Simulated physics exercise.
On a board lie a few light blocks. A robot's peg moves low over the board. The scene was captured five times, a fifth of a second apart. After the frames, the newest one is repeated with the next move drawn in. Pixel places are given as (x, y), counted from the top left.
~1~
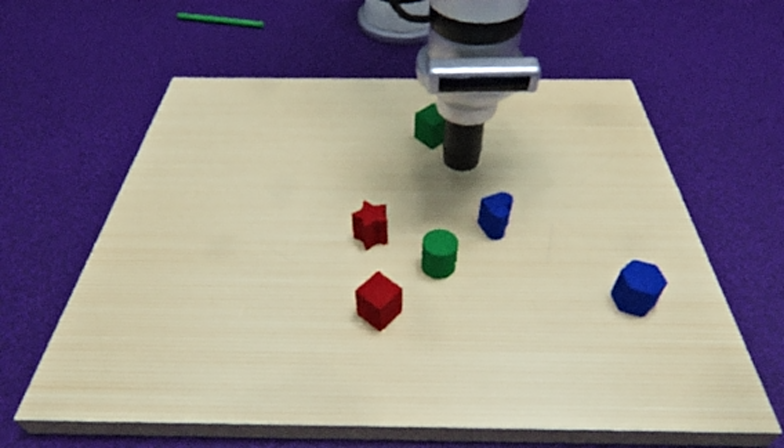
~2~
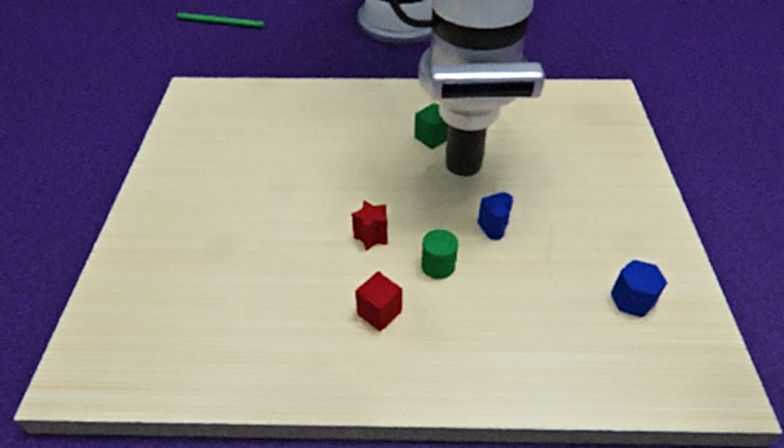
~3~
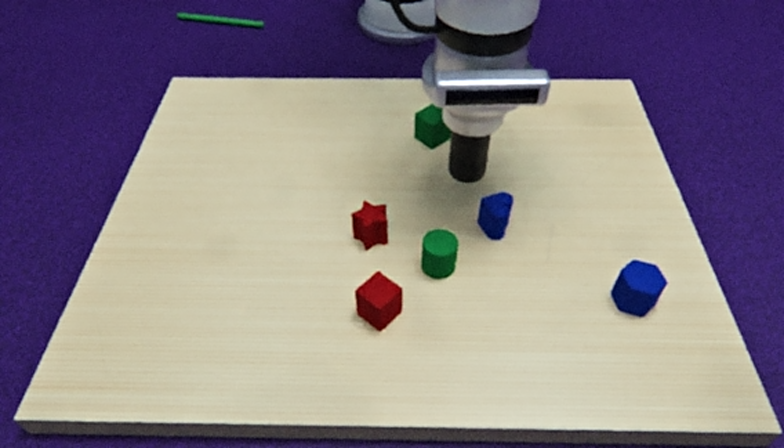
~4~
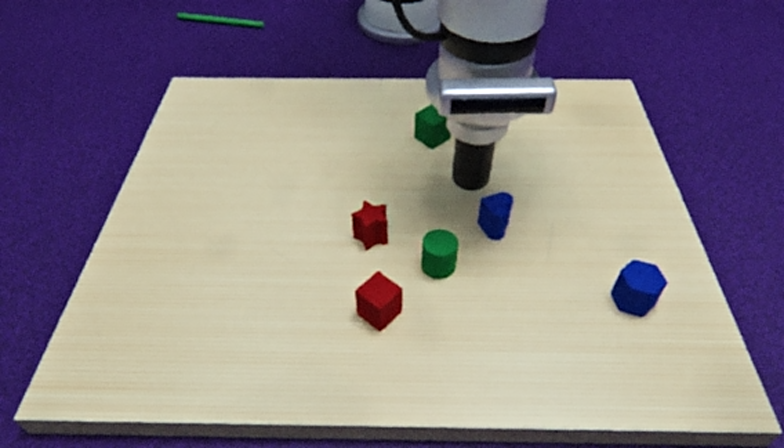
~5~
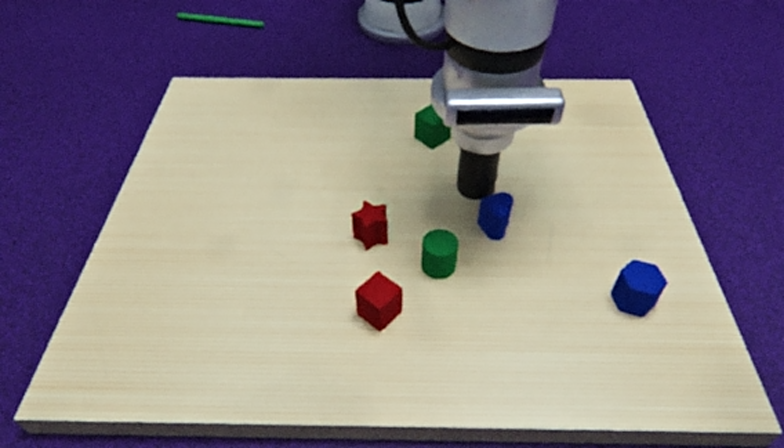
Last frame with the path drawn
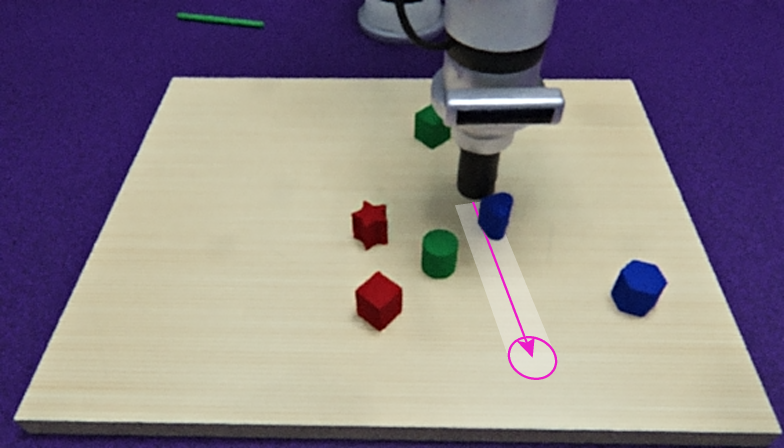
Robot arm with a dark peg moving slowly forward over a pale wooden board towards a blue block, the coloured blocks staying still.
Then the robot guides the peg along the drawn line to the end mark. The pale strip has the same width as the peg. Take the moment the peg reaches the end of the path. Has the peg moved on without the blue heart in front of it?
Yes, I think so.
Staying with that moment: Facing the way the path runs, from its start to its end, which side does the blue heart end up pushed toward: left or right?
That block drifts left.
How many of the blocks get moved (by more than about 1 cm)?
It looks like one block will be pushed more than about 1 cm.
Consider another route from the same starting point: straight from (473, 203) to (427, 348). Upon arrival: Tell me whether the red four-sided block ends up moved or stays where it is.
By the time the path is finished, it has moved at least a centimetre.
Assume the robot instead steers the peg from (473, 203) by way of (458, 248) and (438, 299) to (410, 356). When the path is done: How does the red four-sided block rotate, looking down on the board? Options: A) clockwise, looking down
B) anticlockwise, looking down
It's A.
Path on the board, in a line from (473, 203) to (532, 357).
On the path given first. One third of the way, peg (493, 233); blue heart (529, 236), turned 45° anticlockwise.
Two thirds of the way, peg (513, 284); blue heart (540, 245), turned 75° anticlockwise.
At the end, peg (537, 344); green round block in place; blue heart (540, 245), turned 75° anticlockwise.
